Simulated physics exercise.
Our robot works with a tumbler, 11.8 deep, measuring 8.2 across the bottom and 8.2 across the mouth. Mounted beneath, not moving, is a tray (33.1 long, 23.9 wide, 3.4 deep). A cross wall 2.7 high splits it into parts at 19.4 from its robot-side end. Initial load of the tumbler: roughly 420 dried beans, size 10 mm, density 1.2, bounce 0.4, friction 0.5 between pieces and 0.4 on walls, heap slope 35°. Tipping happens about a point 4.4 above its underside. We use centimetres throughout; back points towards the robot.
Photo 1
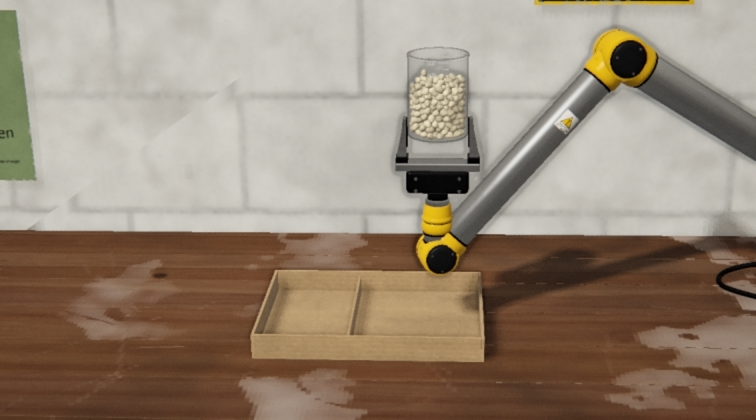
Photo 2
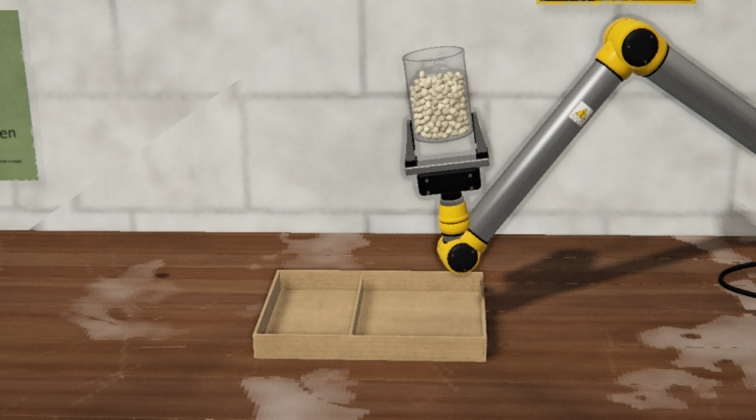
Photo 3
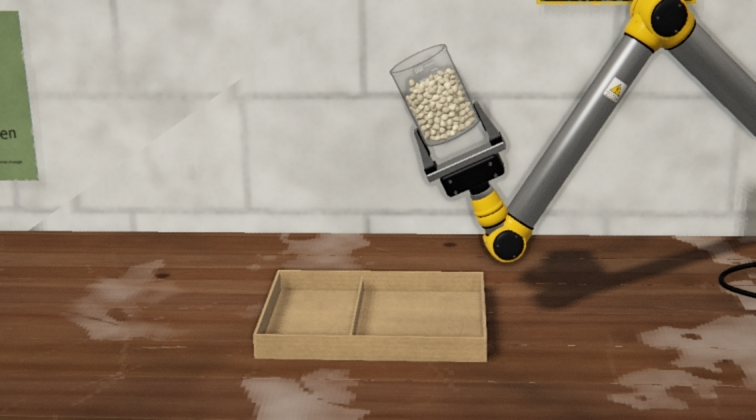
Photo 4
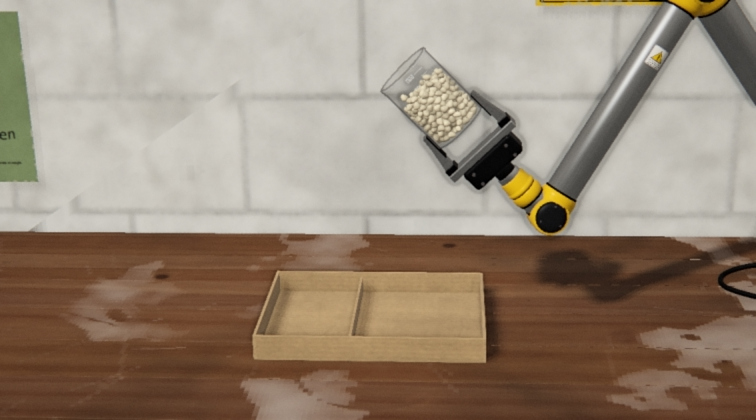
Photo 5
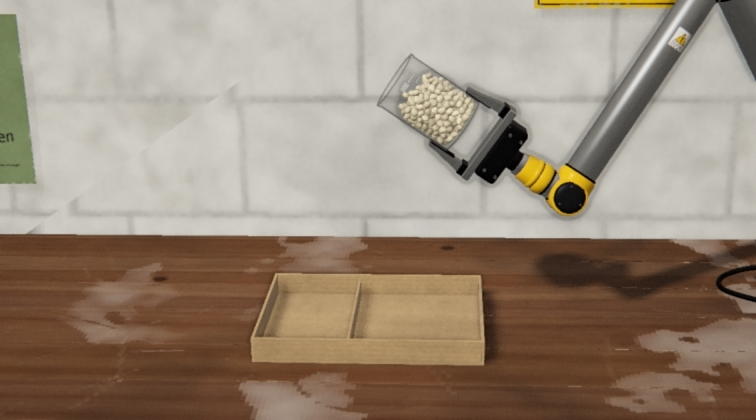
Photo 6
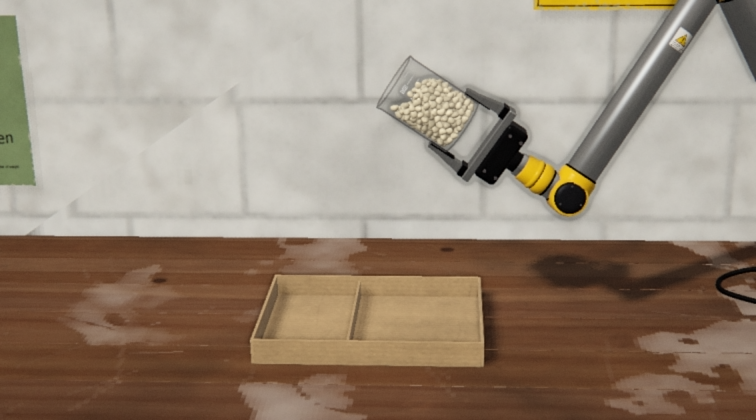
A clear tumbler full of pale dried beans, gripped by a yellow-and-grey robot arm, stands above a shallow tan tray with two compartments on a worn brown wooden table, seen from the front against a whitish block wall with a green poster at left. The arm draws its wrist right and upward, tilting the tumbler steeply left. The beans shift toward its mouth, the tilting slows, and the tray stays put.
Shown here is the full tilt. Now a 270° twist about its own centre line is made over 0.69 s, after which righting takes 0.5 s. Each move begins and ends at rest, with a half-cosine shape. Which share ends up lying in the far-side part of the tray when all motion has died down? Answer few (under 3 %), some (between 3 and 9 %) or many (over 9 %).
I would say few.
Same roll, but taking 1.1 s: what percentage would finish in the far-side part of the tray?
It would then come to about 0 per cent.
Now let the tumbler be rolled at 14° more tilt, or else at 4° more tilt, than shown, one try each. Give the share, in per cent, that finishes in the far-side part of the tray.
About 0 and 0 per cent.
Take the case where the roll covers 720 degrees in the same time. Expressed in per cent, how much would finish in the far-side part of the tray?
It would be near 0 per cent.
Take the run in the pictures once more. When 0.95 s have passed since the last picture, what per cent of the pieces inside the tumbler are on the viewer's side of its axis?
About 50 percent, I'd say.
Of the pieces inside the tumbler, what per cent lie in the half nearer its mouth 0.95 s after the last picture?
About 30 per cent.
Then, 0.48 s on, tipped 56°, highest piece 40 above the table; 423 in the tumbler.
Then, 0.95 s on, tipped 26°, highest piece 39 above the table; 423 in the tumbler.
Then, 1.39 s on, upright, highest piece 40 above the table; 423 in the tumbler.
Then, 2.09 s on, upright, highest piece 40 above the table; 423 in the tumbler.
In the end, 423 in the tumbler. That is 0 % in the far-side part of the tray.
